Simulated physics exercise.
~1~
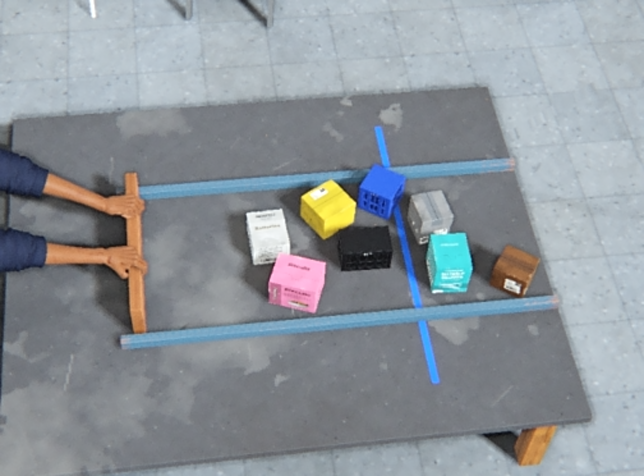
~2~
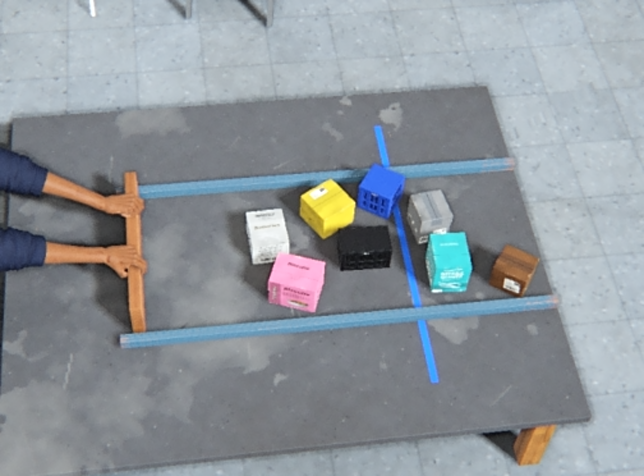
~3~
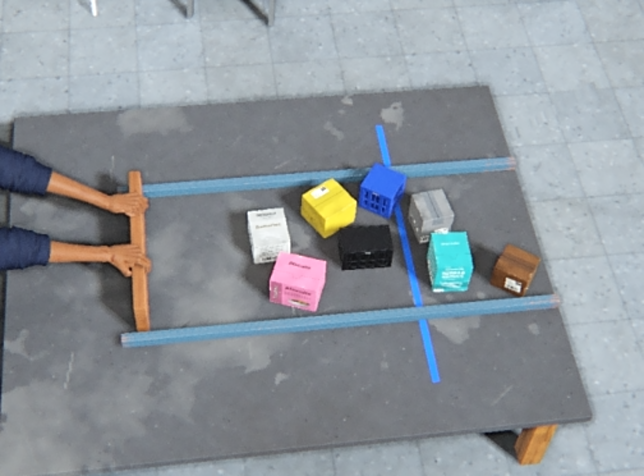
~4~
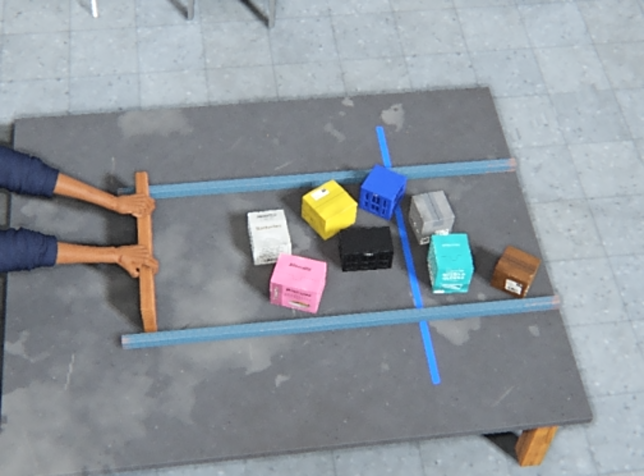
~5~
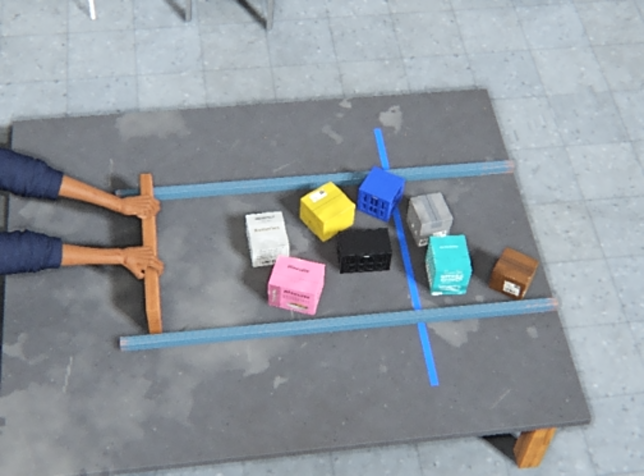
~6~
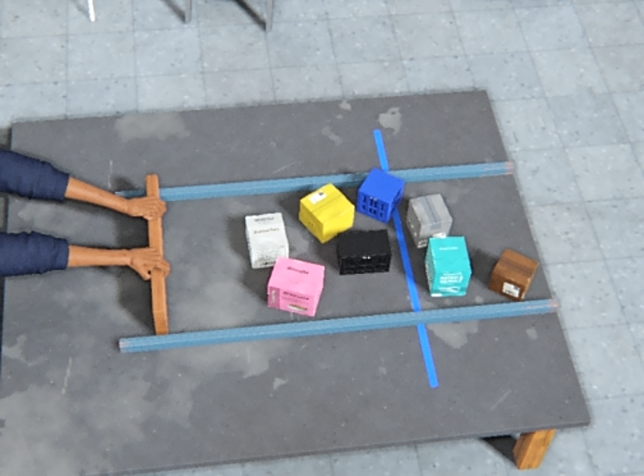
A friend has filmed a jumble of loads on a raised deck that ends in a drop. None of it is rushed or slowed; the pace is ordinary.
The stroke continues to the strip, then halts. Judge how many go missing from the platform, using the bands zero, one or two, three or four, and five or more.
I foresee no drops here.
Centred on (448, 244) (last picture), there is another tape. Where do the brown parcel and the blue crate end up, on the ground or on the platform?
In this case the brown parcel ends up down and the blue crate rests in place.
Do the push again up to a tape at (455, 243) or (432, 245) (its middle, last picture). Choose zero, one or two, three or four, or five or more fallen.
Taking the places in turn, I'd pick either one or two and then one or two.
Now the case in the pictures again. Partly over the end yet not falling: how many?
It totals 1.
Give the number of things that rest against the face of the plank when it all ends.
It ends up touching 2.
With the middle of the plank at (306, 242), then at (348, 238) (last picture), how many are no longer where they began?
Up to then 5, and up to the other point 7.
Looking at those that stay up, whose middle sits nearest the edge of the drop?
It's the brown parcel.
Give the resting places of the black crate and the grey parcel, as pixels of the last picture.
They finish at roughly (465, 252) and (467, 218) respectively.
Soon after, none off yet; brown parcel at rest near (513, 276); turquoise box at rest near (447, 267); grey parcel at rest near (429, 221).
After that, none off yet; brown parcel at rest near (513, 276); turquoise box displaced a little near (463, 269); grey parcel displaced a little near (443, 219).
In the end, the number that fall off is zero.
